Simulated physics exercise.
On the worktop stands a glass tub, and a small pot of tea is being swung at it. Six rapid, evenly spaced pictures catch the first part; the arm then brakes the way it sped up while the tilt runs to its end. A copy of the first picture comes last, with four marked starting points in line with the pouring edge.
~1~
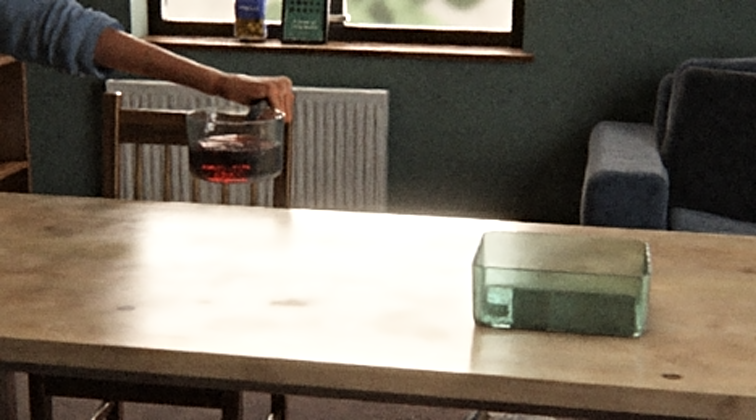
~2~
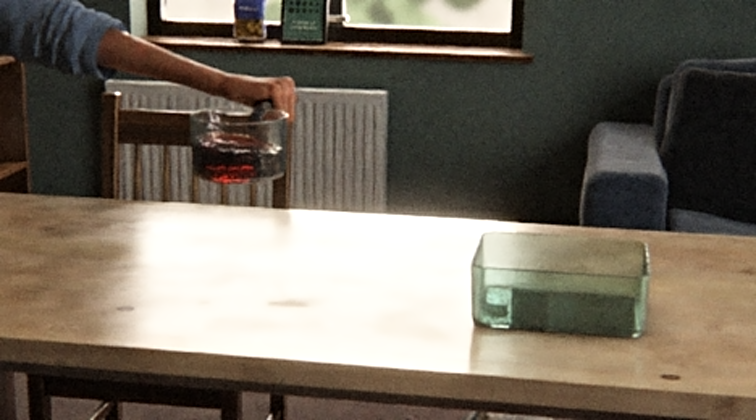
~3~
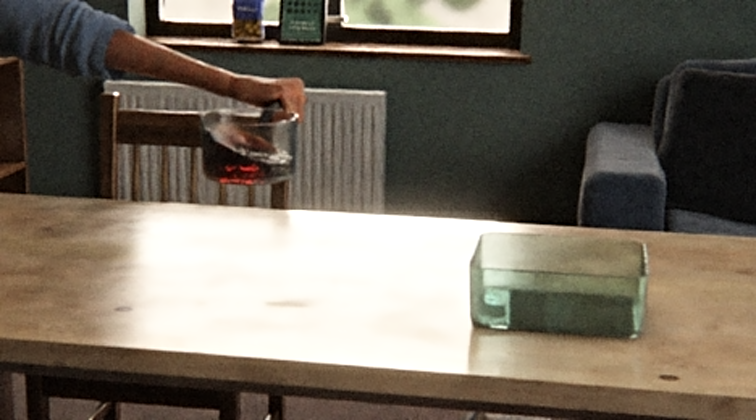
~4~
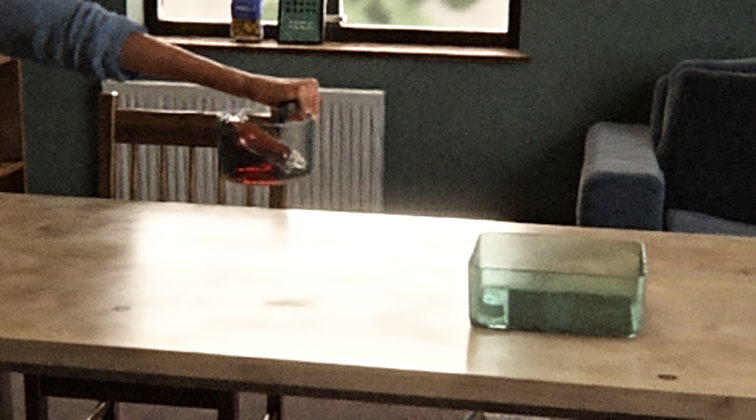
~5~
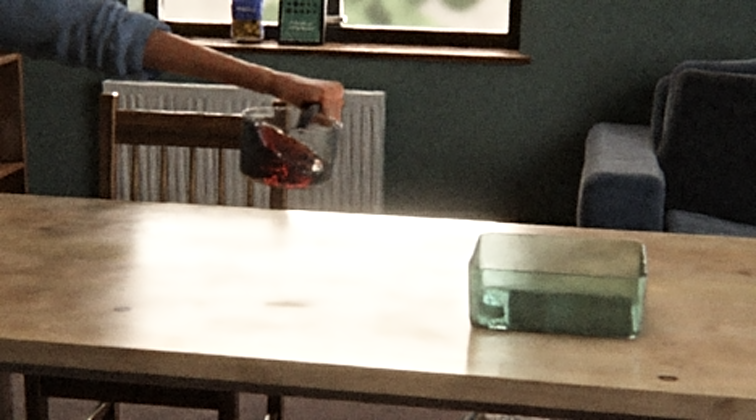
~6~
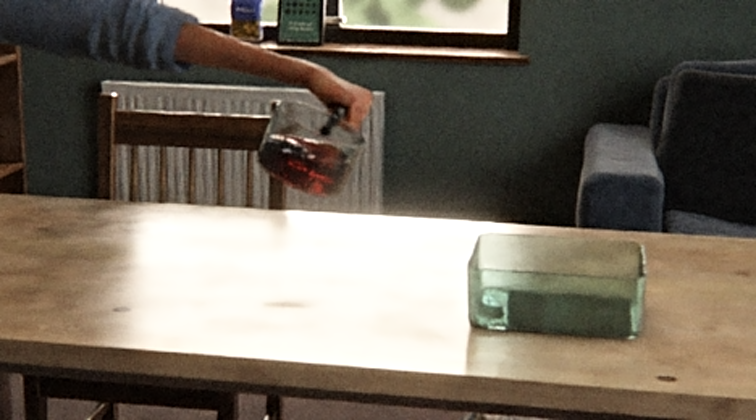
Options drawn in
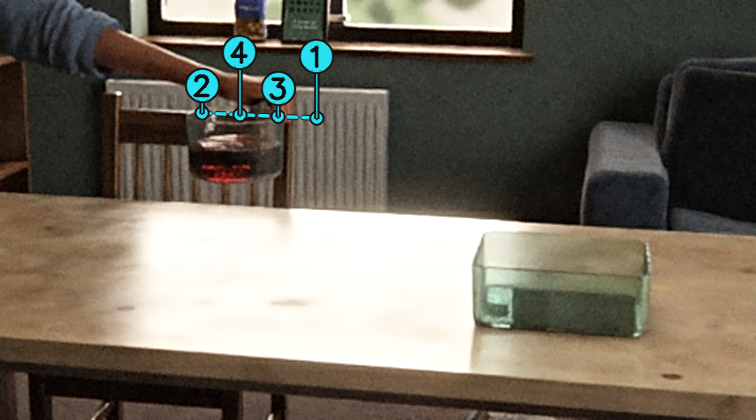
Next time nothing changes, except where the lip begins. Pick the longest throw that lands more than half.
Go for 1.
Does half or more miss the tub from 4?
Yes, that goes wrong.
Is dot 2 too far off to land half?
Yes, it does.
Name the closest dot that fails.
That is dot 3.
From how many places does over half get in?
One.
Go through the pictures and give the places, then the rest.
Upright, lip at (280, 116); tub from (472, 323) to (645, 336); nothing has left yet, in the first frame.
Upright, lip at (283, 117); nothing has left yet, in the second frame.
Upright, lip at (294, 118); nothing has left yet, in the third frame.
Upright, lip at (311, 118); nothing has left yet, in the fourth frame.
Tipped about 7°, lip at (337, 126); nothing has left yet, in the fifth frame.
Tipped about 24°, lip at (364, 143); nothing has left yet, in the sixth frame.
On the marked copy, 1 at (316, 118); 2 at (202, 113); 3 at (278, 116); 4 at (239, 114).
With 1, about 64 % lands in the tub, 23 % falls short and 13 % goes beside or beyond.
With 2, about 0 % lands in the tub, 100 % falls short.
With 3, about 32 % lands in the tub, 63 % falls short and 5 % goes beside or beyond.
With 4, about 2 % lands in the tub, 96 % falls short.
